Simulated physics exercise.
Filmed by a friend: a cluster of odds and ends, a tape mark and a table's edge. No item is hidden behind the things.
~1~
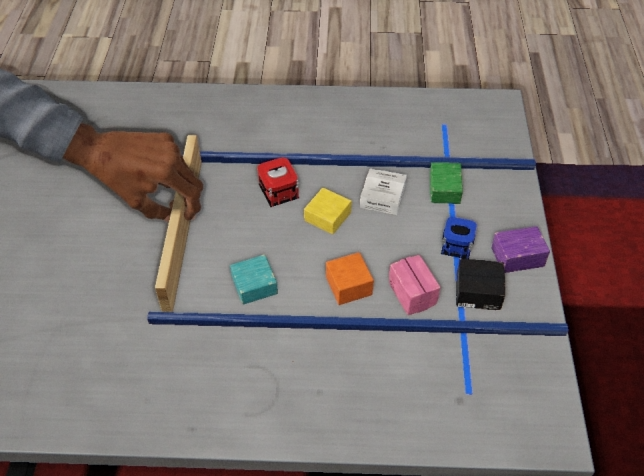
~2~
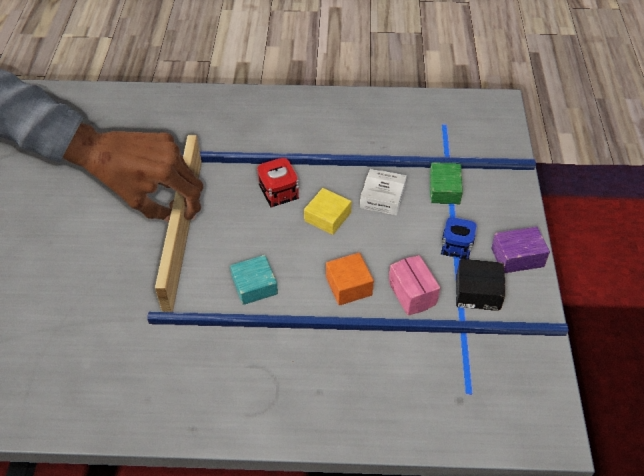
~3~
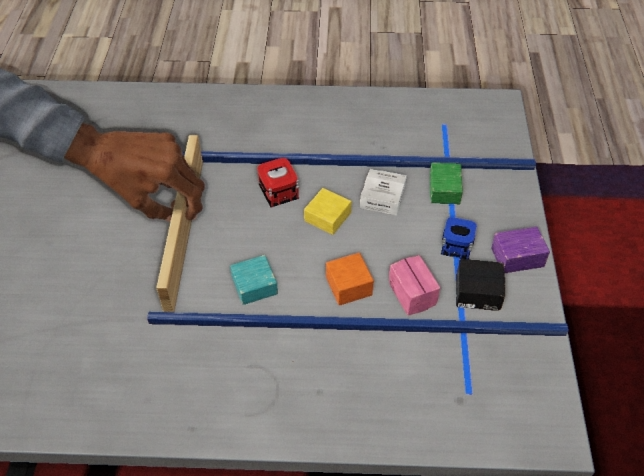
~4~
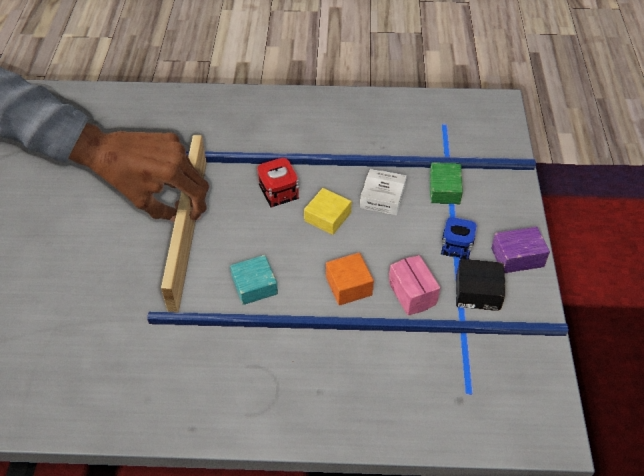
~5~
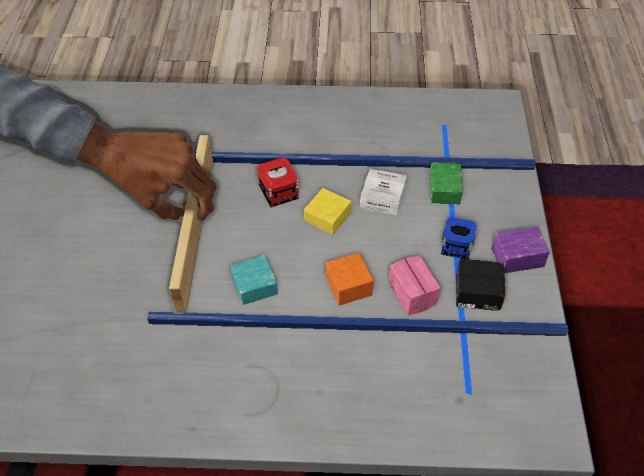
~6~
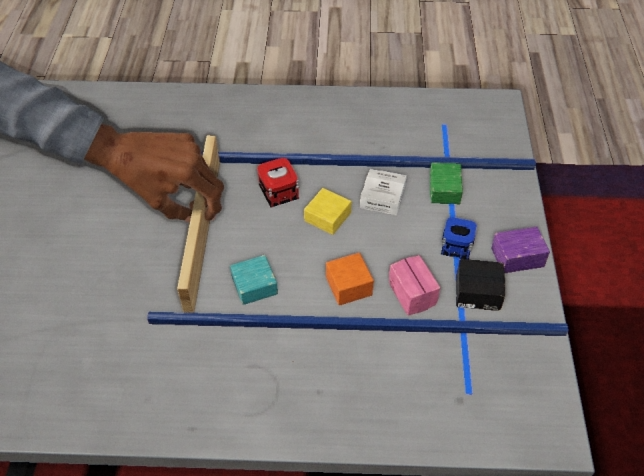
In the video, a hand holds a wooden board upright at the left of a gray table, then slides it slightly right between two blue rails, while the colorful blocks and small objects around a blue tape line stay still.
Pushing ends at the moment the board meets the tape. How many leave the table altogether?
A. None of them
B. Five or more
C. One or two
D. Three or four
(C) One or two.
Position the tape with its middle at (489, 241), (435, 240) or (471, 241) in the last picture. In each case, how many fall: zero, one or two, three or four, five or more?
Place by place: Three or four, then 1 or 2, then three to four.
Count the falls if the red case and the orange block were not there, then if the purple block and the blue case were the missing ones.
Going first to second: 0 and 1.
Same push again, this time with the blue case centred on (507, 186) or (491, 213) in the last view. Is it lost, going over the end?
Results in order - down; still up.
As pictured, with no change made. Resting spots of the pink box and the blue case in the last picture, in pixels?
One ends up near (555, 292) and the other near (508, 238).
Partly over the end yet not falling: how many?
Looks like 3 of them.
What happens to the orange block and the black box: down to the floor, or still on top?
The orange block? It hangs on. The black box? It doesn't stay.
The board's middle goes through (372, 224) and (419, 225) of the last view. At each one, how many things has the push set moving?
At first I count 8, and then 9.
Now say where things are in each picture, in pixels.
Purple block (520, 250); black box (480, 285); blue case (459, 238); board (181, 219); tape (455, 240), in the first frame.
Black box (480, 285); pink box (414, 285), in the second frame.
Blue case (459, 238); white box (383, 192), in the third frame.
Purple block (520, 250); board (186, 219), in the fourth frame.
Black box (480, 285); red case (278, 182), in the fifth frame.
Purple block (520, 250); black box (480, 285); blue case (459, 238); board (201, 220); tape (455, 240), in the sixth frame.
Early on, none off yet; purple block at rest near (520, 250); black box at rest near (480, 285); blue case at rest near (459, 238).
Finally, the number that fall off is one or two; lost, black box.
